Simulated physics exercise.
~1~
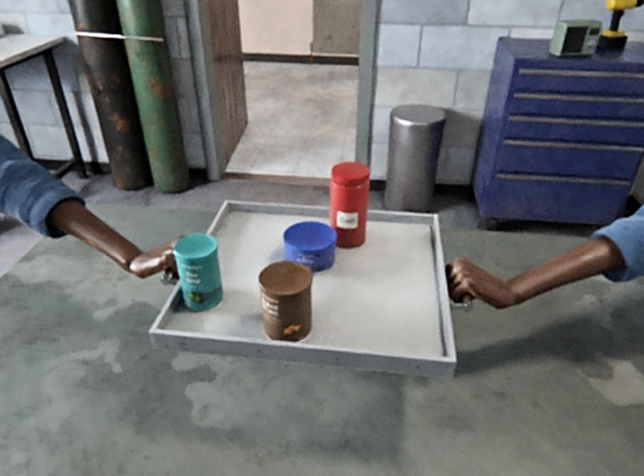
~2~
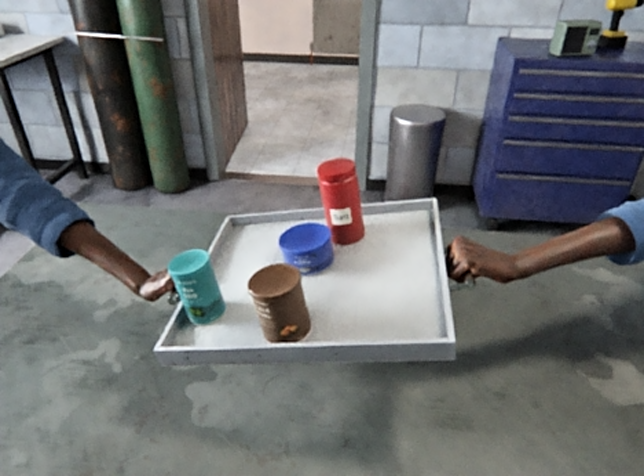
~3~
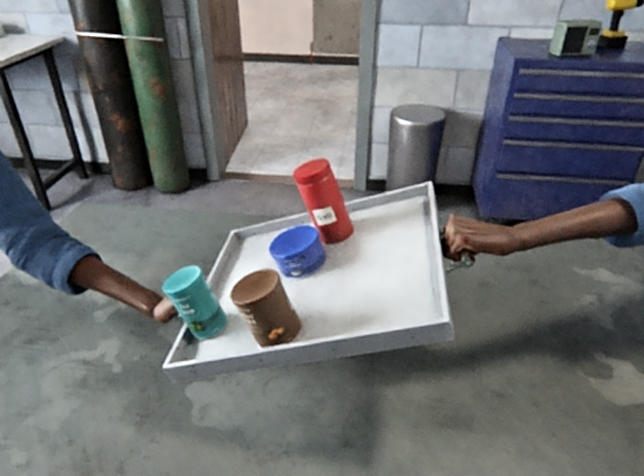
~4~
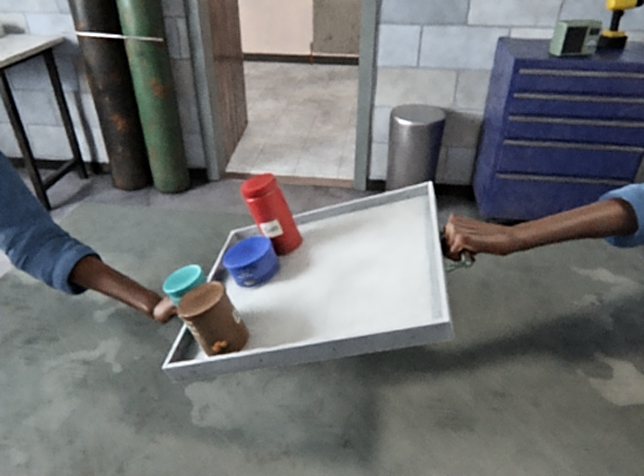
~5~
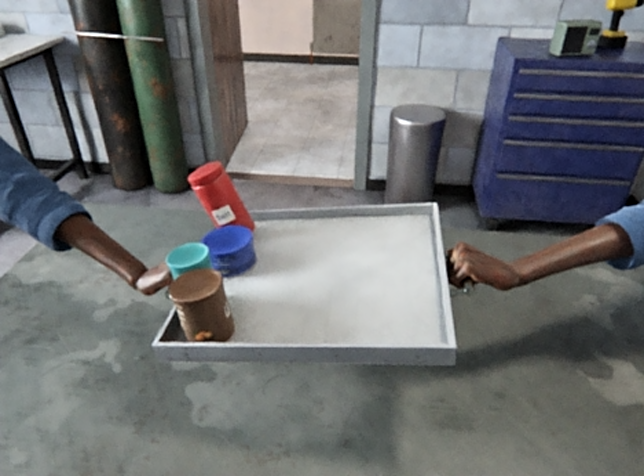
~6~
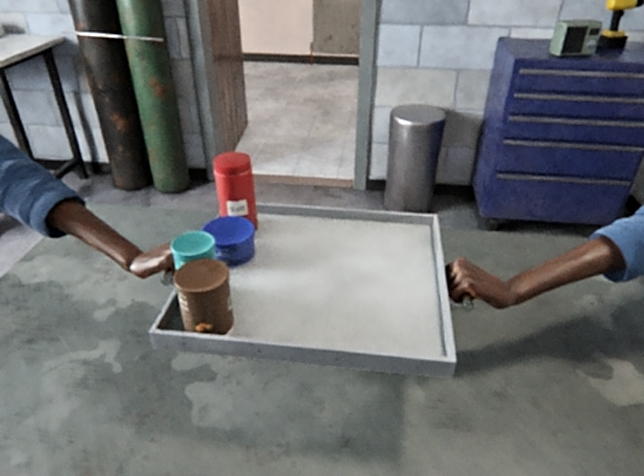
In a workshop, two hands tip a tray left, sliding three containers toward the turquoise tin.
